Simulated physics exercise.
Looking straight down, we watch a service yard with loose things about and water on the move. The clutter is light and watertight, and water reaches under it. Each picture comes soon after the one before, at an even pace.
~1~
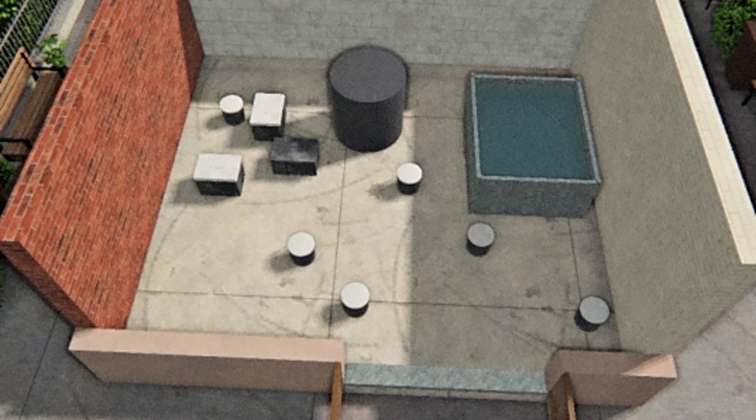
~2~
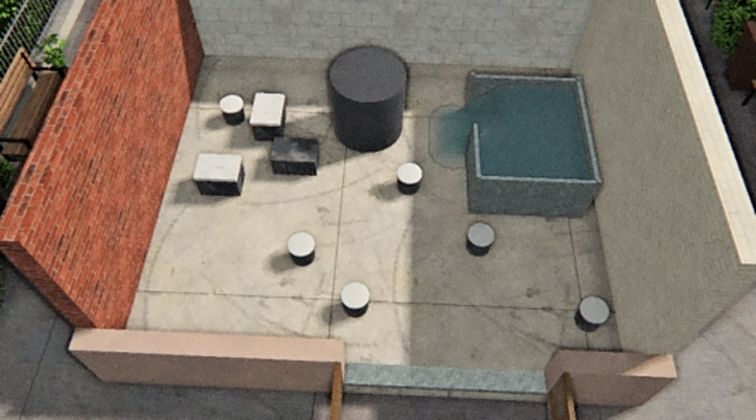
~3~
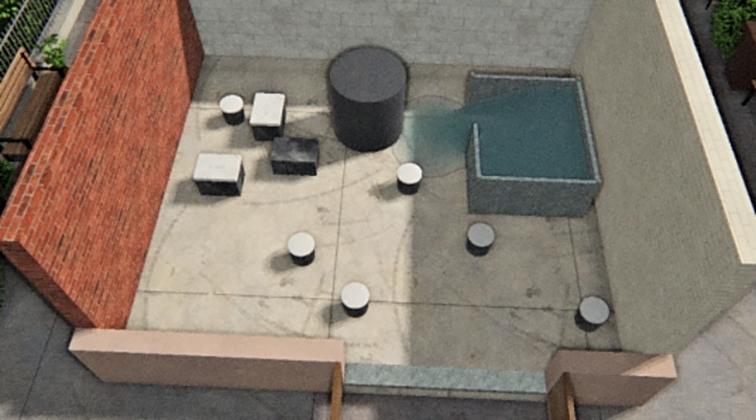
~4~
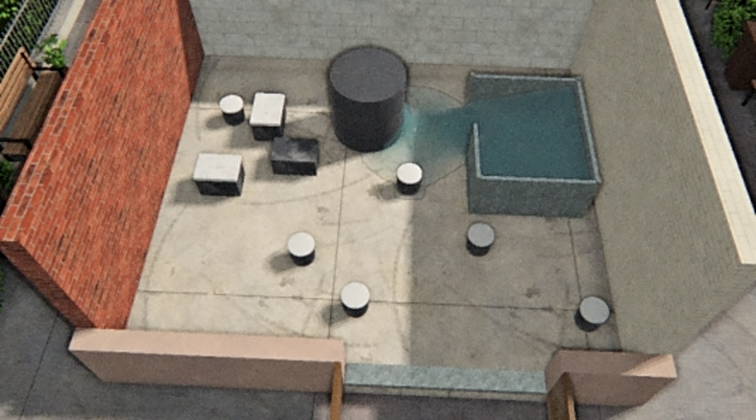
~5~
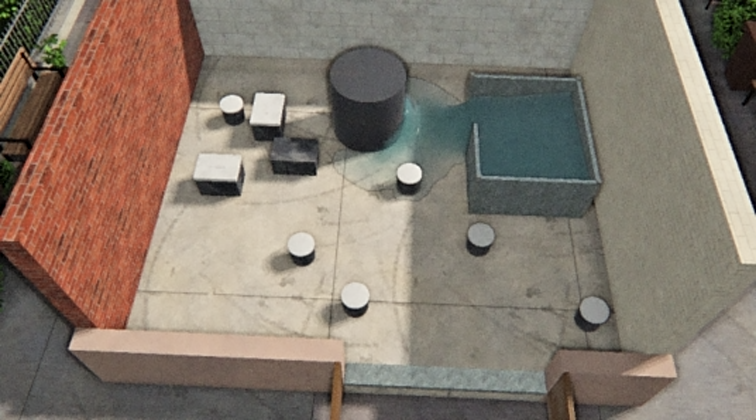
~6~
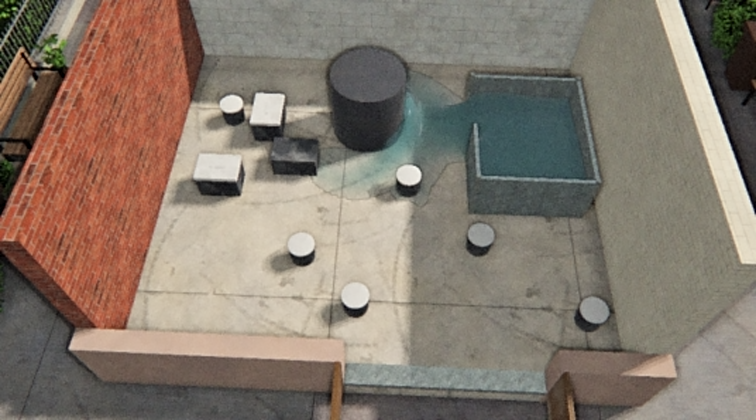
Water pours from a raised pool's open side and spreads left around a large dark cylinder.
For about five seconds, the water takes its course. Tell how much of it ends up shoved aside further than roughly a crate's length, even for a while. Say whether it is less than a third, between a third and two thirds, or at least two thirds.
It stays in the middle third.
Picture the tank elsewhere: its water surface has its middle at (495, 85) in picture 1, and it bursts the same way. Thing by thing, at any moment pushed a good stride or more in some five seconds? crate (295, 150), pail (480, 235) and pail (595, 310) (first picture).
Object by object, in turn: Lingered near its place, lingered near its place, lingered near its place.
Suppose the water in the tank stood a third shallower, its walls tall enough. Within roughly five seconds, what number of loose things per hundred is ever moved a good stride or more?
Around 40 in a hundred.
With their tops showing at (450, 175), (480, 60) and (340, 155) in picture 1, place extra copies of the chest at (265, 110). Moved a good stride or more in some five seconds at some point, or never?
First remains in place, second driven off, third remains in place.
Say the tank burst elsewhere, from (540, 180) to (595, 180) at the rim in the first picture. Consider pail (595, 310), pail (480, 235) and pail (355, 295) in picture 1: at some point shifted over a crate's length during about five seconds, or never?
First covers that distance, second stays short of it, third covers that distance.
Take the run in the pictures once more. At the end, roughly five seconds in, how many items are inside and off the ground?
The count is 4.
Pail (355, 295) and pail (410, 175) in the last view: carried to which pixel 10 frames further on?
Look around pixels (349, 330) and (448, 264).
A moment on, 0 of 10 are well off their spots; 0 afloat.
Next, 2 of 10 are well off their spots; 1 afloat.
Later, 4 of 10 are well off their spots; 4 afloat.
In the end, 6 of 10 are well off their spots, and 6 have been at some point; 4 afloat.
